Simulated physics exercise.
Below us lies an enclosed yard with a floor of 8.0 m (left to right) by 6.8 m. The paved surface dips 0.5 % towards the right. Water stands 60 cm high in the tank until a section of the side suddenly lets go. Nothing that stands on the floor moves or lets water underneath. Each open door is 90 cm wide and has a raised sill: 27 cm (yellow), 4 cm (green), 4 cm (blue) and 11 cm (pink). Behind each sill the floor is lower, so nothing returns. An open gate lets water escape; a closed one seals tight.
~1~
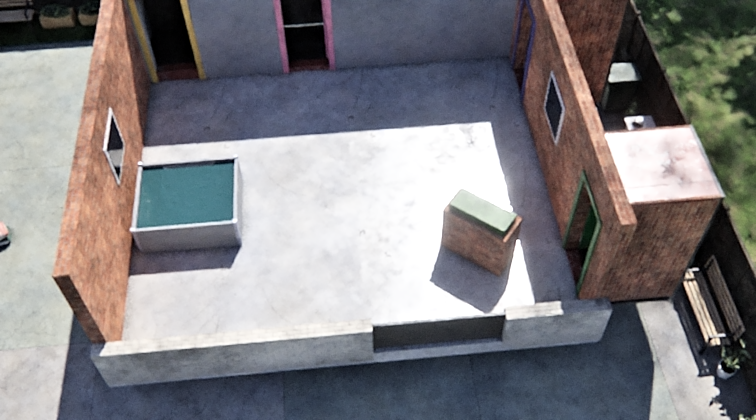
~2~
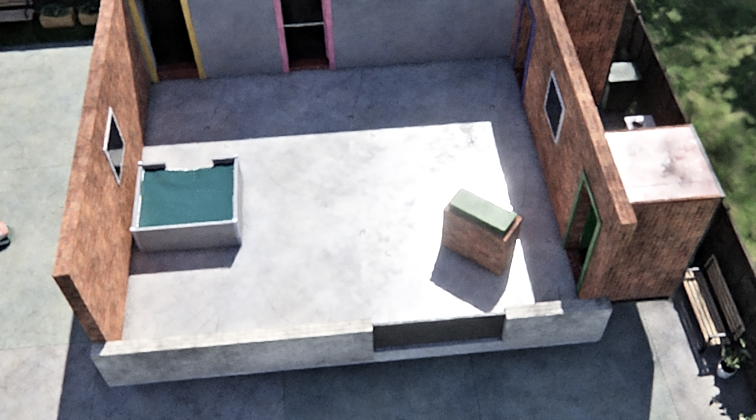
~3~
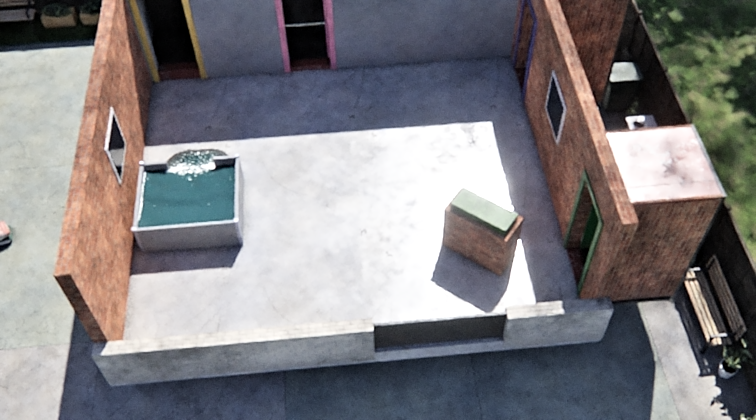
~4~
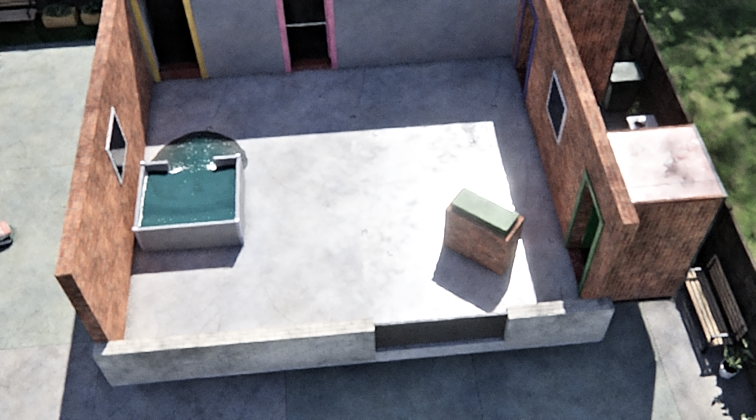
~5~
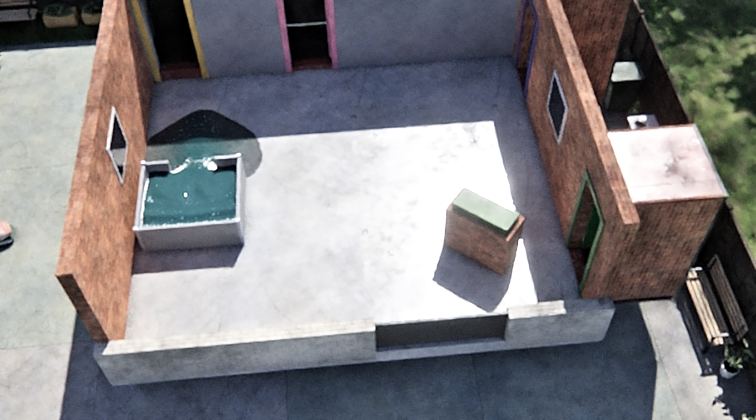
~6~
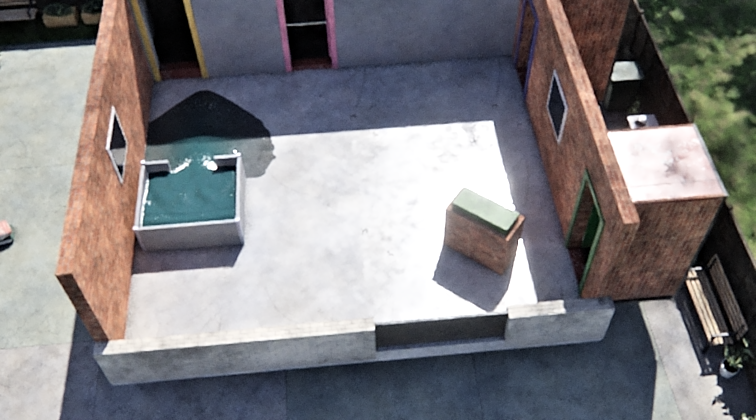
In a walled yard, water pours from the tank's far side and spreads across the floor.
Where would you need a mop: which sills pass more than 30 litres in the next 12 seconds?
Door by door: At the yellow door it stays under the limit; at the green door it does not reach the limit; at the blue door it goes over the limit; at the pink door it does not reach the limit.
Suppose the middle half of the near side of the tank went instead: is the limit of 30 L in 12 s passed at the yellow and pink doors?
Then: Yellow below, pink under.
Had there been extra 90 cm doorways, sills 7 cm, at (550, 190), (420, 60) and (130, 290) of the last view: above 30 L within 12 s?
In that order: Not over, below, below.
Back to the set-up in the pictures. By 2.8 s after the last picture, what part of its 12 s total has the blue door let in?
About 0 per cent.
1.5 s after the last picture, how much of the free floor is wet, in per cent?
Near 20 per cent is wet.
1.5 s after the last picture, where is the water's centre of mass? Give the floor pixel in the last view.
At about (205, 159).
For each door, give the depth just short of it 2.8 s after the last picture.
Depths in cm: Yellow 16, green 0, blue 0, pink 9.
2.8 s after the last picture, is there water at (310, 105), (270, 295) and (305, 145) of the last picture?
In that order: Under water, not reached, not reached.
Then, 0.7 s after the last picture water covers 15 % of the floor and is deepest (36 cm) near (153, 86); yellow door 24 cm at the sill, 0 L in, green door not reached, blue door not reached, pink door not reached.
Then, 1.5 s after the last picture water covers 20 % of the floor and is deepest (32 cm) near (161, 97); yellow door 29 cm at the sill, 5 L in, green door not reached, blue door not reached, pink door 12 cm at the sill, 0 L in.
Then, 2.8 s after the last picture water covers 25 % of the floor and is deepest (18 cm) near (166, 127); yellow door 16 cm at the sill, 9 L in, green door not reached, blue door not reached, pink door 9 cm at the sill, 1 L in.
Then, 6.3 s after the last picture water covers 50 % of the floor and is deepest (12 cm) near (521, 88); yellow door 9 cm at the sill, 9 L in, green door not reached, blue door 11 cm at the sill, 52 L in, pink door 6 cm at the sill, 1 L in.
Then, 11.3 s after the last picture water covers 65 % of the floor and is deepest (8 cm) near (587, 320); yellow door 4 cm at the sill, 9 L in, green door 5 cm at the sill, 1 L in, blue door 7 cm at the sill, 115 L in, pink door 3 cm at the sill, 1 L in.
